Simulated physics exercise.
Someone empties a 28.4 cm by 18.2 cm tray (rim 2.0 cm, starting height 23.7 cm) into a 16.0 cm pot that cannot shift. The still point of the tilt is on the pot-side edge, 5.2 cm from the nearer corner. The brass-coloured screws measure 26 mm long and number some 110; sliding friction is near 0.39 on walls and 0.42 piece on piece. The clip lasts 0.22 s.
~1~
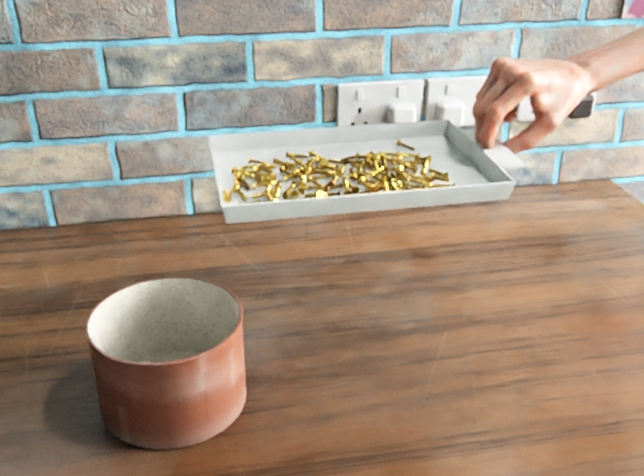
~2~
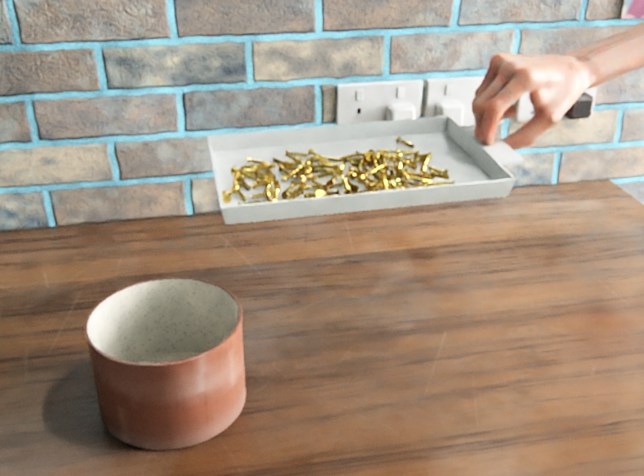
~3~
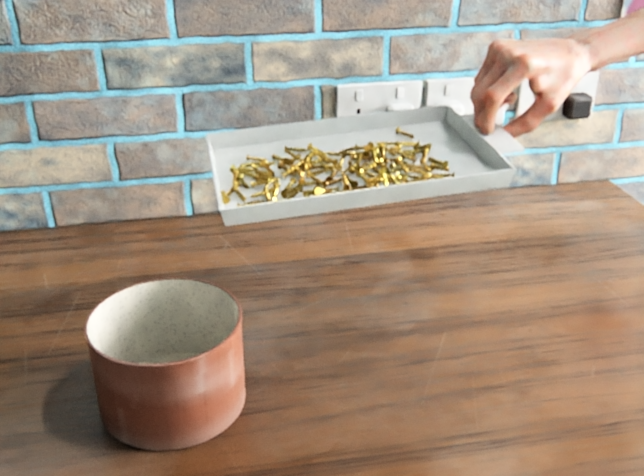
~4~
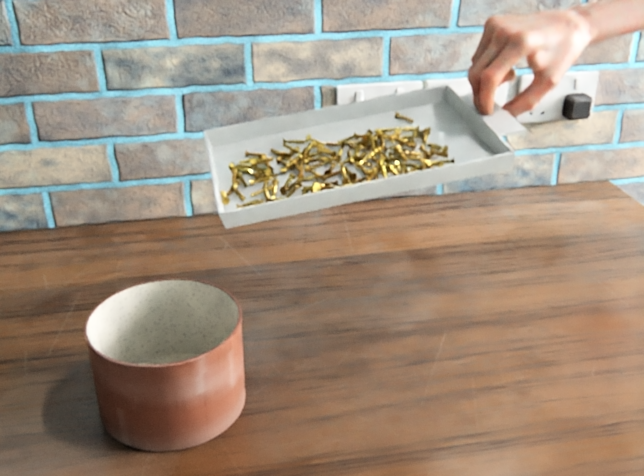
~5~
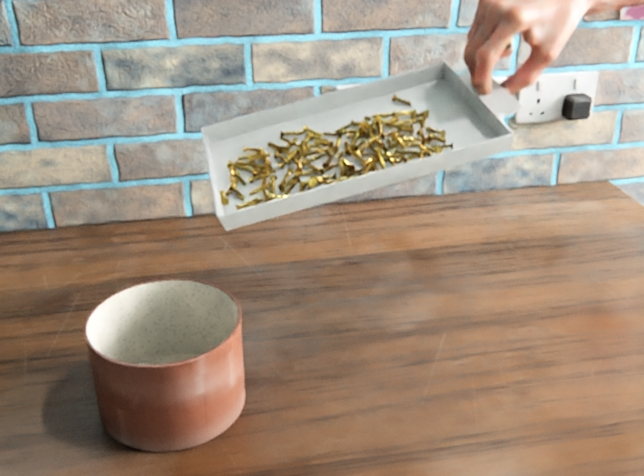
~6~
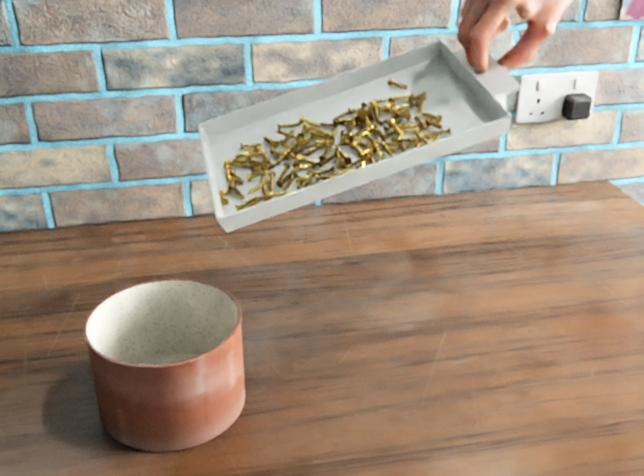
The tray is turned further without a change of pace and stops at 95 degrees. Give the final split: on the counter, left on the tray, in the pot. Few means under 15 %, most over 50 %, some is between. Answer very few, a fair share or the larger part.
Counter: A fair share, tray: Very few, pot: The larger part.
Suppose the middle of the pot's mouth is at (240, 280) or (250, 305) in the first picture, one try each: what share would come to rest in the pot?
Some 0 and 40 per cent.
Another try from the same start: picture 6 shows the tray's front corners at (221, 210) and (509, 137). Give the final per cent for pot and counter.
Pot 95, counter 5.
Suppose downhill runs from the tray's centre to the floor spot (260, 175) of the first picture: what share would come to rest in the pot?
Some 60 per cent.
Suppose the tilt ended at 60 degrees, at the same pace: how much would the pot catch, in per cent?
In that case some 45 per cent.
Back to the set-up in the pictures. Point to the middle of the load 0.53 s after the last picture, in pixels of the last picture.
At about (208, 230).
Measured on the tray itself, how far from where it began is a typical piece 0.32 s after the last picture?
Roughly 8 cm.
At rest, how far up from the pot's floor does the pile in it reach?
Roughly 2.0 cm.
Then, 0.32 s after the last picture, tilt 57 degrees; the tray holds 100 %, the pot 0 %.
Then, 0.53 s after the last picture, tilt 82 degrees; the tray holds 65 %, the pot 5 %.
Then, 0.85 s after the last picture, tilt 95 degrees; the tray holds 0 %, the pot 65 %.
In the end, counter 30 %, tray 0 %, pot 70 %.
